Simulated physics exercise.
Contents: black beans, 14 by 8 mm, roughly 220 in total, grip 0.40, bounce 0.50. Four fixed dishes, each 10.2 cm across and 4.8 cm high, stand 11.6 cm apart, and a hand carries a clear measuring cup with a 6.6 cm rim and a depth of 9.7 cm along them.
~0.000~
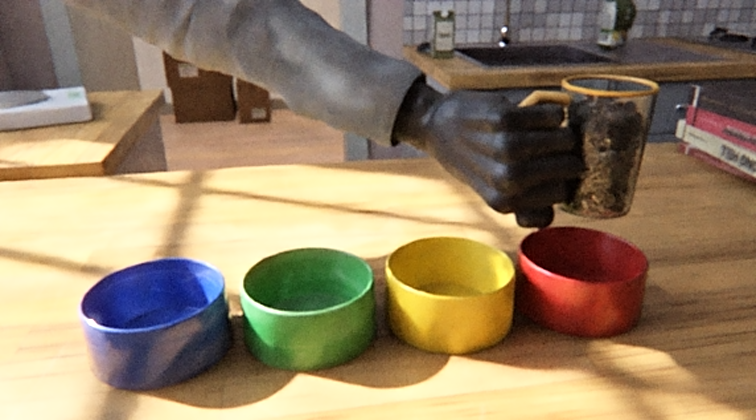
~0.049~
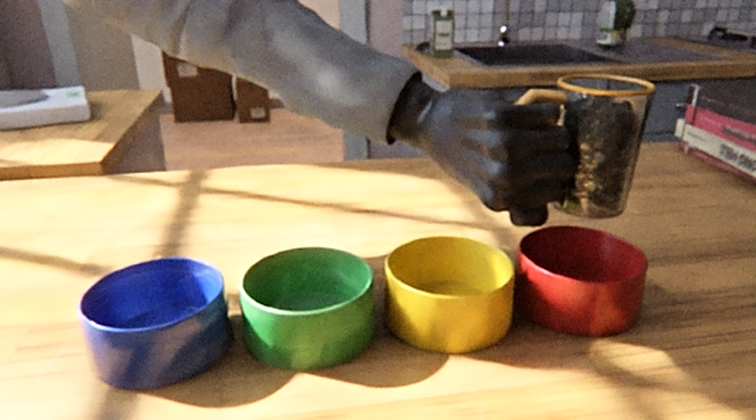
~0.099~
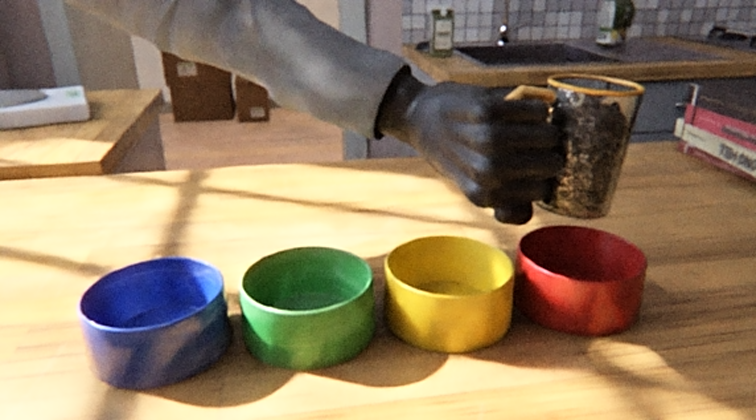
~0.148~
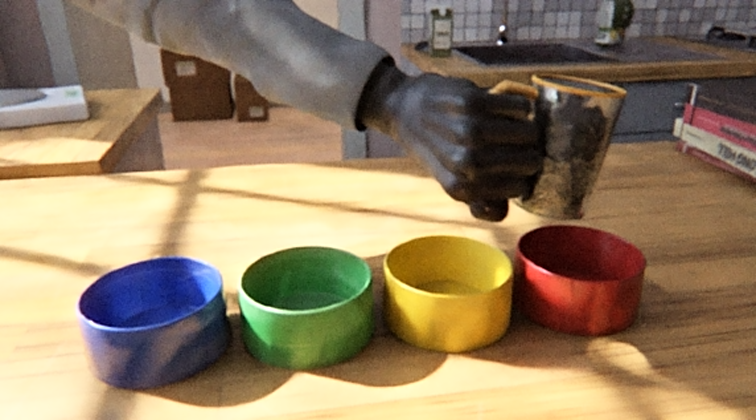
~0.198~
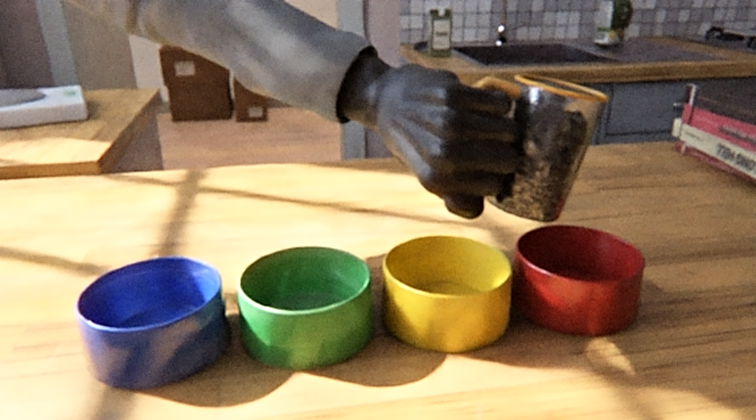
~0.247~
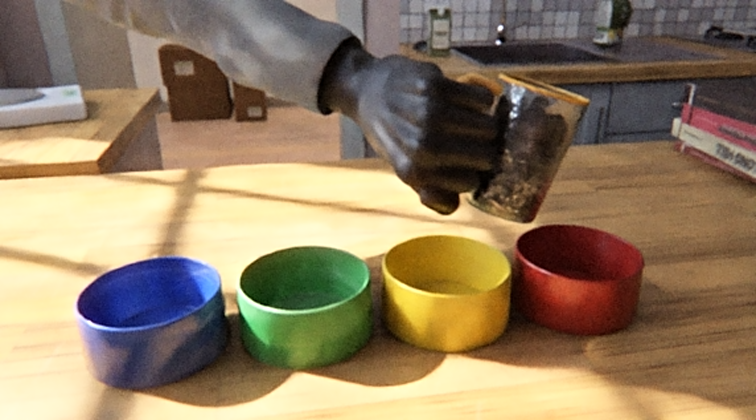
A dark hand in a grey sleeve holds a clear measuring cup of black beans, its rim gold-coloured, above a sunlit wooden kitchen counter seen from slightly above. Four round dishes stand in a row, blue, green, yellow and red from left to right, with a sink behind and books at the right. The hand moves the cup a short way left, tilting it gently rightward, while the view stays practically still.
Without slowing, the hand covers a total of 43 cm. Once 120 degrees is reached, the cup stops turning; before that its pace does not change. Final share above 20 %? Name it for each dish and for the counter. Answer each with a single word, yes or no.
Red no, blue yes, green no, yellow no, counter no.
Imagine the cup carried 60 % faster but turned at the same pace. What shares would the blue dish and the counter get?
Shares - blue 100, counter 0.
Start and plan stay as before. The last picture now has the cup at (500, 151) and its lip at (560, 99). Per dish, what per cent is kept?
Then red 0, blue 100, green 0, and yellow 0.
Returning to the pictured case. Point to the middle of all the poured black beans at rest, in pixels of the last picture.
Look around (154, 321) in the last picture.
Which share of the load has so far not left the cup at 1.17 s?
About 95 percent of the load.
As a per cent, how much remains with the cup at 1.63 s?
It comes out close to 35 per cent.
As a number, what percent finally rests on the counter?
Around 5 percent, I'd guess.
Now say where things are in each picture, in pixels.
Cup at (600, 147), tilt 0 degrees, lip at (650, 83), moved 0.0 cm; middle of the pieces at (591, 155); red dish at (582, 253); yellow dish at (450, 265); green dish at (308, 278); blue dish at (155, 291), in the first frame.
Cup at (595, 146), tilt 1 degrees, lip at (646, 83), moved 0.3 cm; middle of the pieces at (587, 155), in the second frame.
Cup at (583, 147), tilt 4 degrees, lip at (635, 86), moved 1.4 cm; middle of the pieces at (574, 155), in the third frame.
Cup at (562, 147), tilt 8 degrees, lip at (618, 90), moved 3.0 cm; middle of the pieces at (553, 155), in the fourth frame.
Cup at (541, 149), tilt 12 degrees, lip at (600, 95), moved 4.6 cm; middle of the pieces at (532, 156), in the fifth frame.
Cup at (520, 150), tilt 17 degrees, lip at (582, 99), moved 6.3 cm; middle of the pieces at (511, 157); red dish at (578, 251); yellow dish at (446, 263); green dish at (304, 276); blue dish at (151, 290). The cup turns about 90 degrees a second and travels 34 cm a second, in the sixth frame.
After 0.80 s, tilt 65 degrees; cup holds 100 %.
After 1.17 s, tilt 98 degrees; cup holds 95 %.
After 1.63 s, tilt 120 degrees; cup holds 35 %, blue 60 %.
By 2.4 s all is still; red 0 %, blue 95 %, green 0 %, yellow 0 %, counter 5 %.
